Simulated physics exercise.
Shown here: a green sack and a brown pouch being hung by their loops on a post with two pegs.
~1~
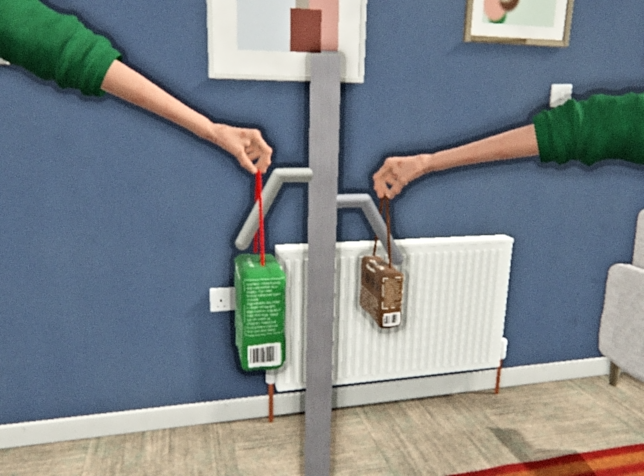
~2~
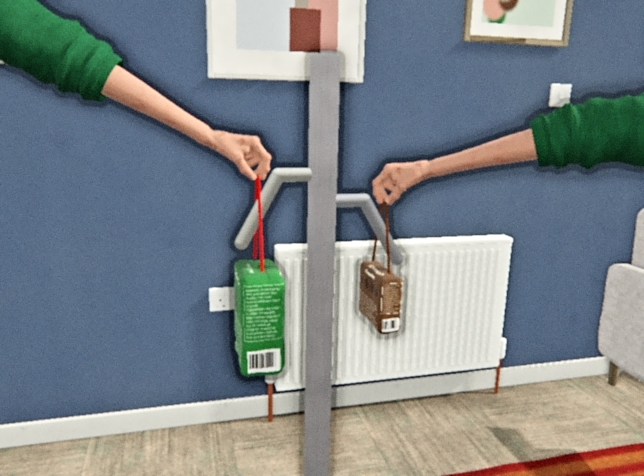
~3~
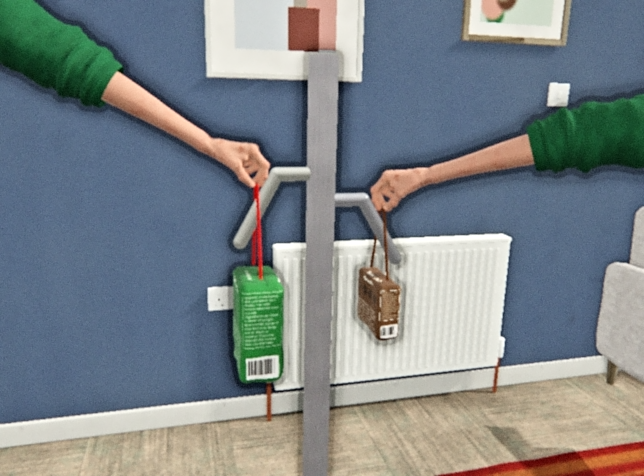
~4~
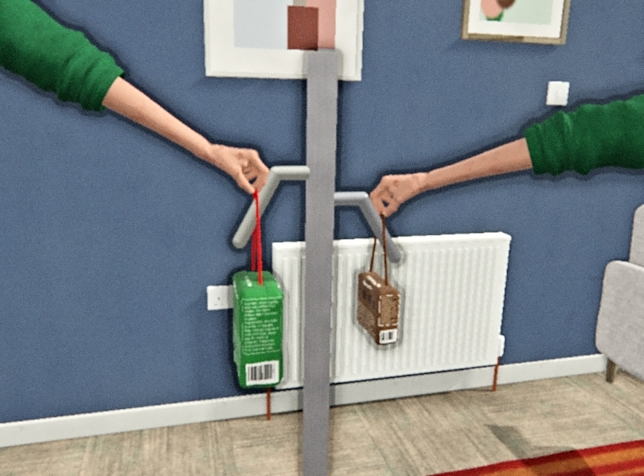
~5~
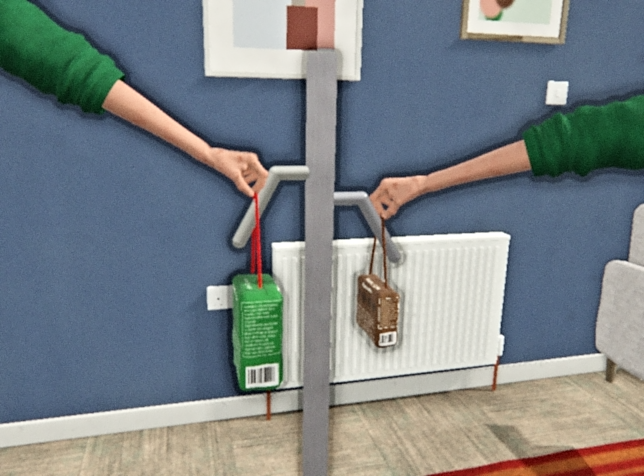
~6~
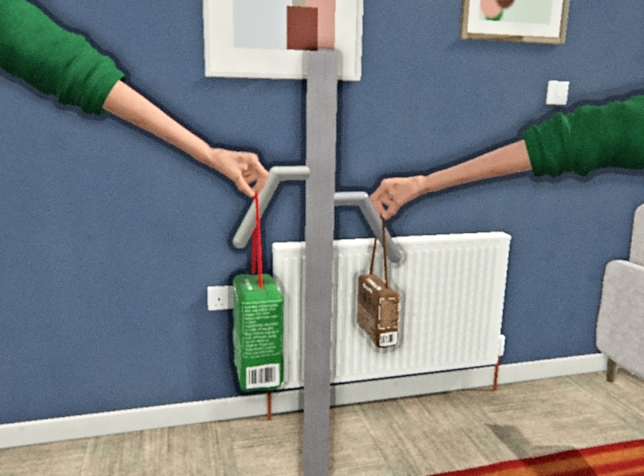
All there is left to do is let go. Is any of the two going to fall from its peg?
Green sack: Yes, it falls; brown pouch: Yes, it falls.
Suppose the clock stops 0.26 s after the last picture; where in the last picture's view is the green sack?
At that moment it is close to (258, 408).
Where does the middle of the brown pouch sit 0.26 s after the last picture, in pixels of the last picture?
Position then approx. (374, 383) px.
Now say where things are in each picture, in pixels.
Green sack (259, 311); brown pouch (380, 291); left peg tip (242, 243); right peg tip (397, 259), in the first frame.
Green sack (259, 316); brown pouch (379, 296), in the second frame.
Green sack (257, 323); brown pouch (378, 302), in the third frame.
Green sack (257, 328); brown pouch (377, 307), in the fourth frame.
Green sack (257, 331); brown pouch (377, 309), in the fifth frame.
Green sack (257, 331); brown pouch (377, 309); left peg tip (240, 241), sloping steeply down; right peg tip (395, 257), sloping steeply down, in the sixth frame.
Then, 0.26 s later than the last view, green sack falling near (258, 408); brown pouch falling near (374, 383).
Then, 0.52 s later than the last view, green sack on the floor; brown pouch on the floor.
Finally, green sack on the floor; brown pouch on the floor. The green sack drops to the floor and the brown pouch comes down.
